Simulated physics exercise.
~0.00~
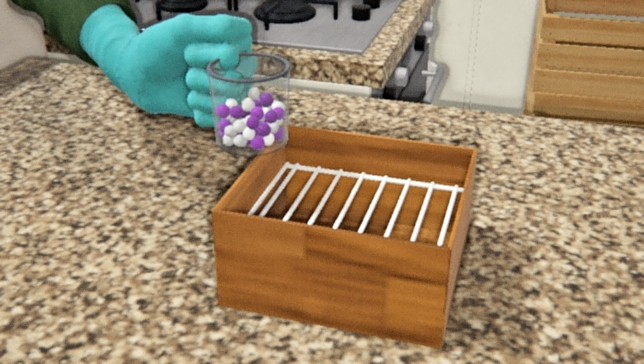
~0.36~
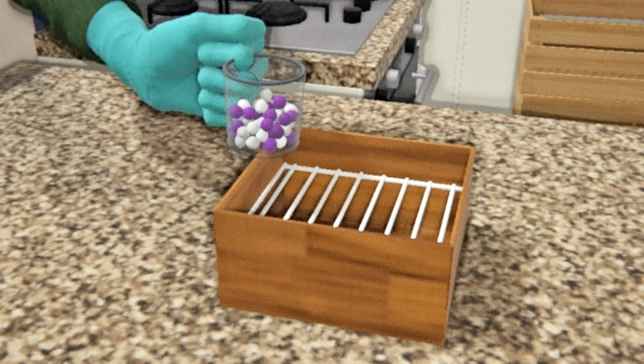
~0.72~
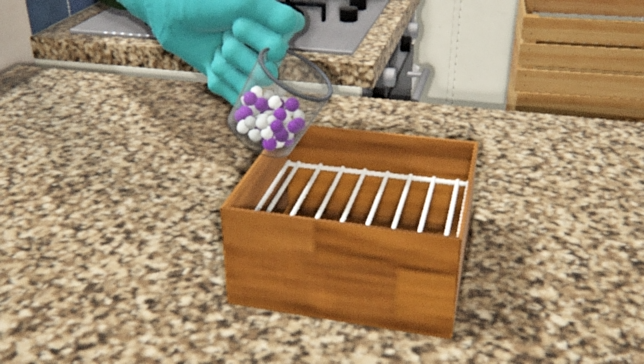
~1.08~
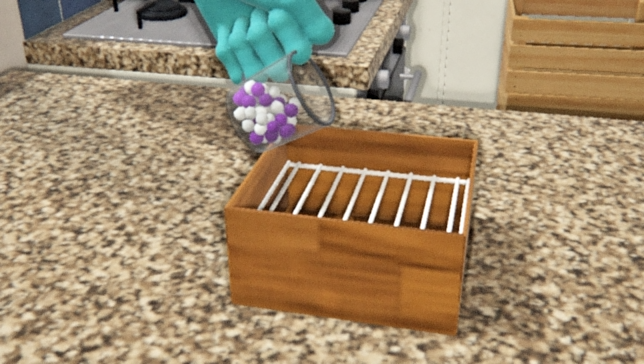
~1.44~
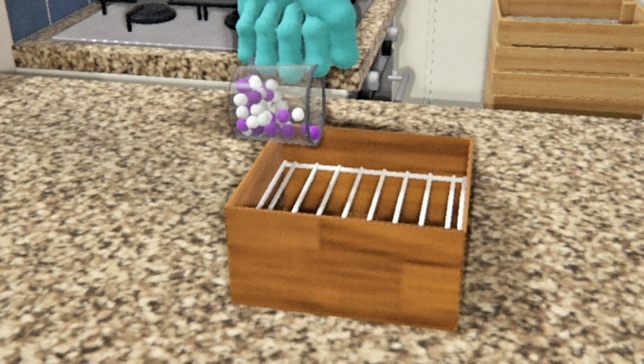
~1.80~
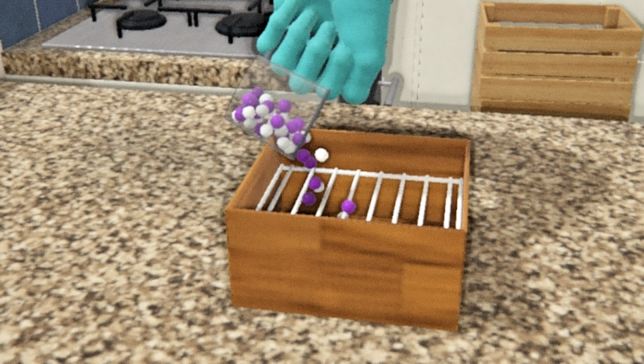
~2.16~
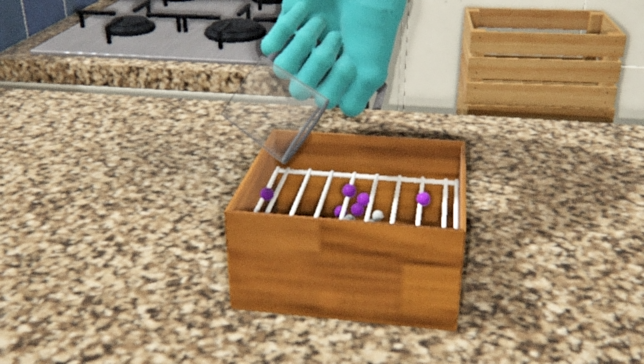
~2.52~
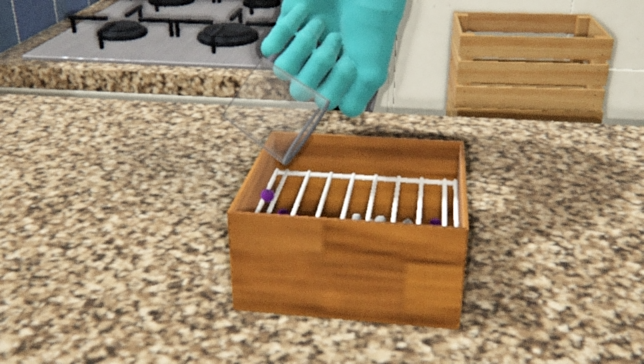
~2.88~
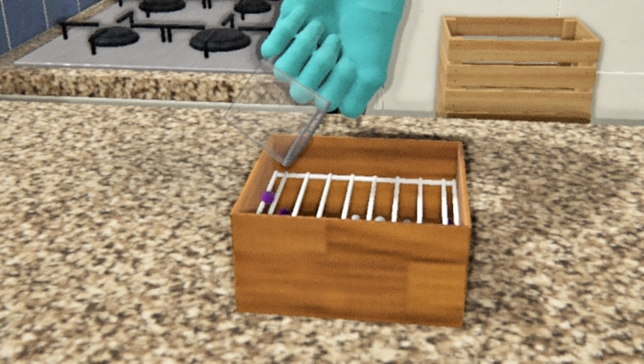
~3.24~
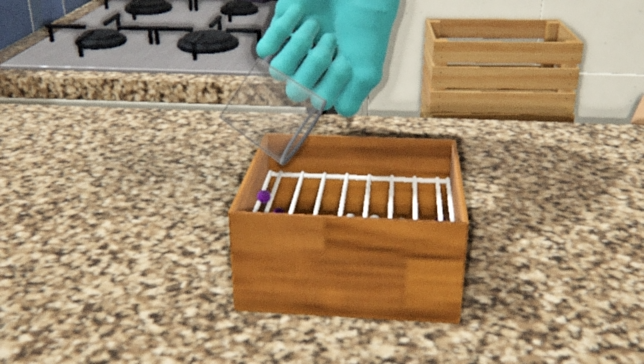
Teal-gloved hand tipping a clear cup of purple and white balls over a wooden box, most dropping through its white wire rack.
